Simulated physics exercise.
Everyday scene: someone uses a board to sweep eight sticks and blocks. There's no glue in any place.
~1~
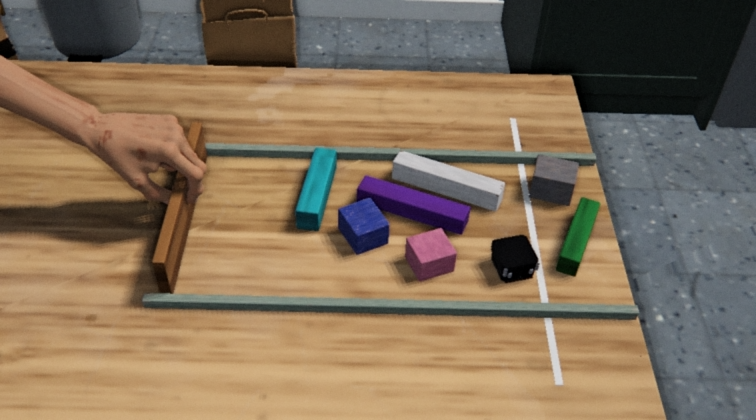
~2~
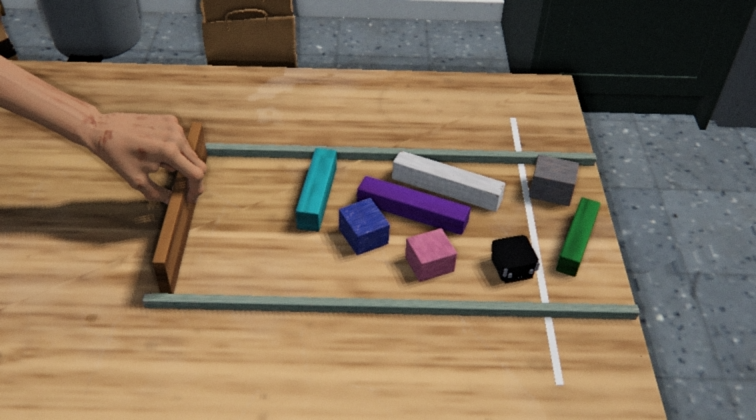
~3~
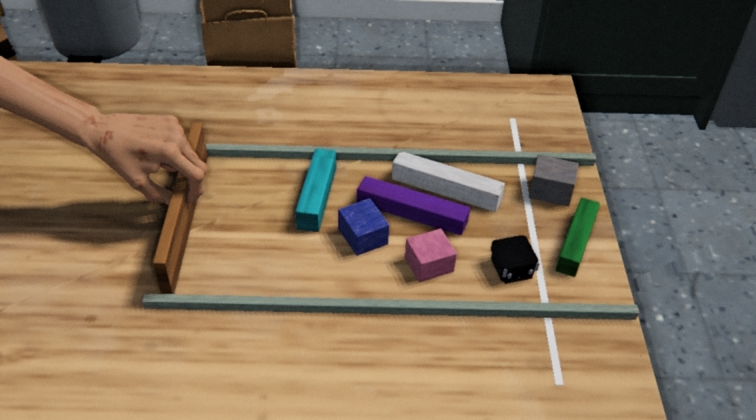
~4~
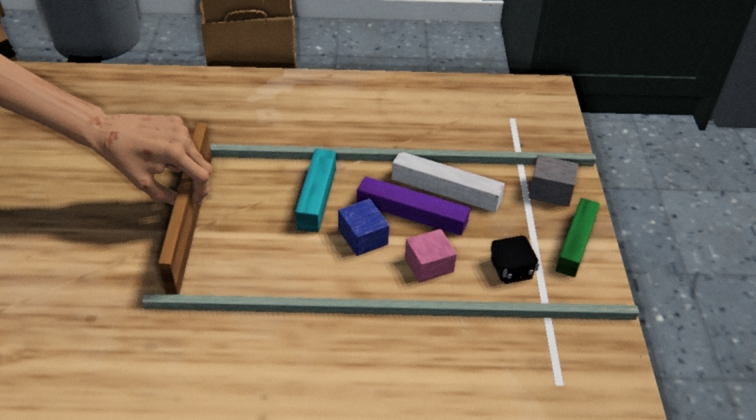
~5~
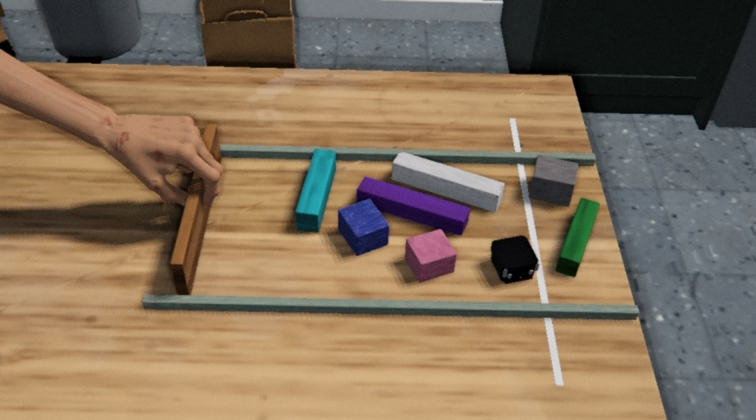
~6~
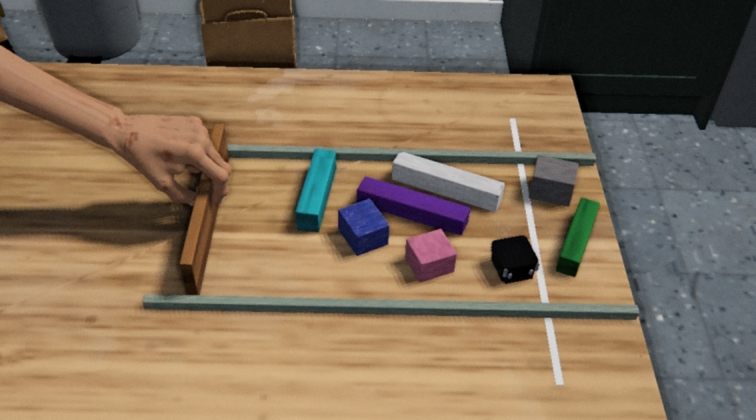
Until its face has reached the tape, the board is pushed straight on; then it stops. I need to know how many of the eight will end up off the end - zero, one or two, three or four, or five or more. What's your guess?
Fallen: A single one or a pair.
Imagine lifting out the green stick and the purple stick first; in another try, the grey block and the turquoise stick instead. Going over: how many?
It would be 0 and 1.
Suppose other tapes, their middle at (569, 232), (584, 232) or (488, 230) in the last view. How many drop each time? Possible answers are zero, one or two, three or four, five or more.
Tape by tape, the falls would be at least five, then five or more, then no fall at all.
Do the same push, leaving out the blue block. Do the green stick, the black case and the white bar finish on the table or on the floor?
Well, the green stick topples off, the black case is left in place and the white bar is left in place.
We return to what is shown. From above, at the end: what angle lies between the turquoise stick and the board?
Roughly 0°.
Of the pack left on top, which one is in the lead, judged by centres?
The grey block is it.
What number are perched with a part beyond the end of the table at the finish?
That adds up to 3.
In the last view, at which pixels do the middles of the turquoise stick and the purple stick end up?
You'll find the turquoise stick at roughly (539, 194) and the purple stick at roughly (594, 225).
Soon after, none off yet; green stick at rest near (579, 236); grey block at rest near (554, 180); black case at rest near (513, 261).
In the end, the number that fall off is one or two; gone, green stick.
